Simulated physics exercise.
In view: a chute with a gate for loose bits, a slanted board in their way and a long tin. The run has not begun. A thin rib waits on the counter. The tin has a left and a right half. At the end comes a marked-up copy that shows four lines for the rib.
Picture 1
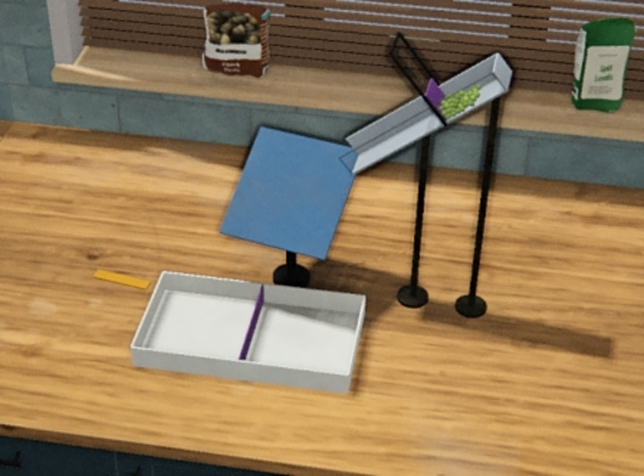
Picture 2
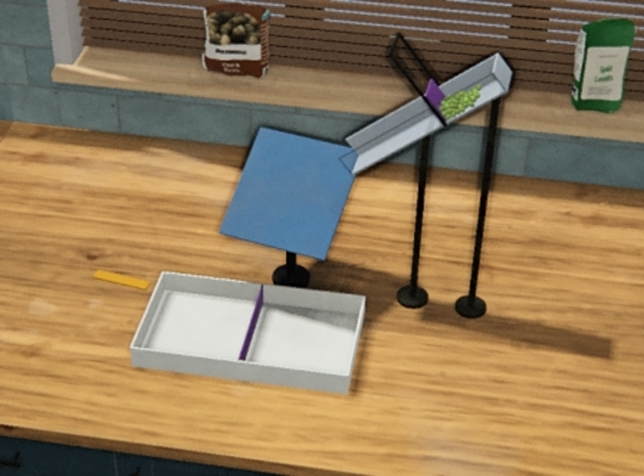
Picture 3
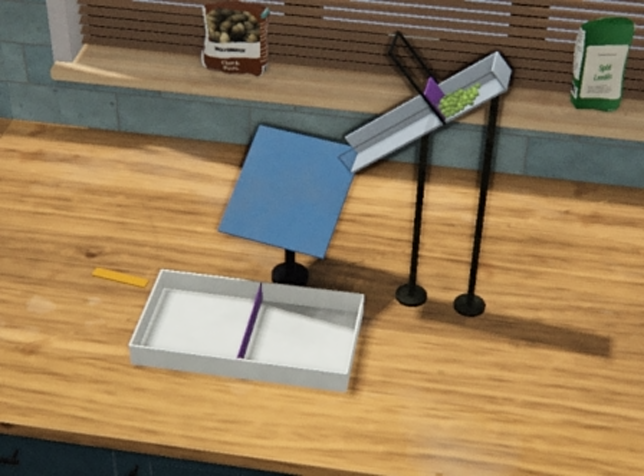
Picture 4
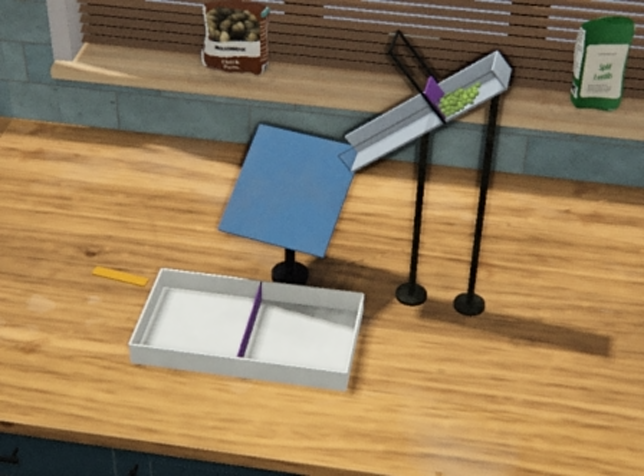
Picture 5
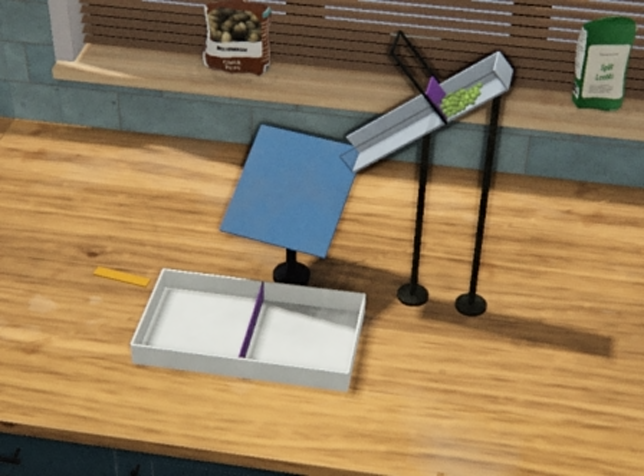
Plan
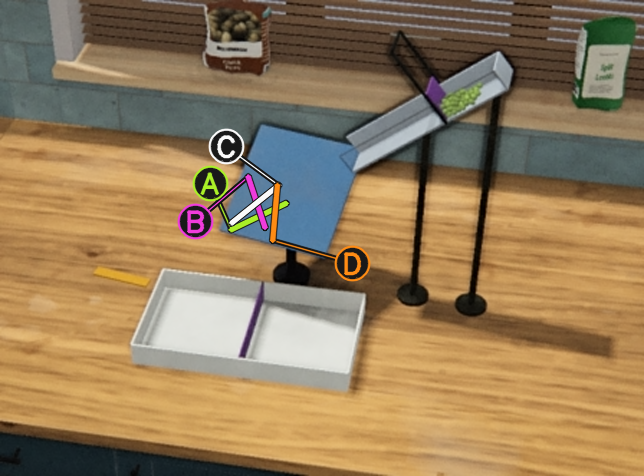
At first, a small heap of green bits sits behind a purple gate in a raised, sloping chute, with a tilted blue board below it and a divided white tin on the wooden counter. Through to the end, the heap, gate and board stay put, and only the view shifts very slightly.
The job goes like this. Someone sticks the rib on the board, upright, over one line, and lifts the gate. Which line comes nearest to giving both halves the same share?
Line B.
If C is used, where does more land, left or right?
The left half.
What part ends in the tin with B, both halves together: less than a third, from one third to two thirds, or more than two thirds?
Line B gives more than two thirds.
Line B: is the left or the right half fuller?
Right.
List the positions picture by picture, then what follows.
The first picture shows load behind the gate at (457, 102), dried peas; lip of the chute at (356, 165), sloping fairly steeply.
The second picture shows middle of the board at (291, 192), tilted fairly steeply; middle of its low edge at (271, 246); of its high edge at (312, 139).
The third picture shows front corners of the tin at (130, 345) and (346, 373); front end of its middle wall at (237, 359); gate still shut at (430, 90).
The fourth picture shows middle of the load at (456, 100); lip at (355, 163).
The fifth picture shows middle of the load at (458, 100); lip at (357, 163).
On the marked copy, line A from (286, 203) to (231, 229); line B from (248, 176) to (265, 227); line C from (278, 185) to (231, 222); line D from (277, 185) to (272, 240).
With A, of what is caught, most in the left half, a small part in the right.
With B, of what is caught, about a third in the left half, about two thirds in the right.
With C, of what is caught, nearly all in the left half, a small part in the right.
With D, of what is caught, a small part in the left half, nearly all in the right.
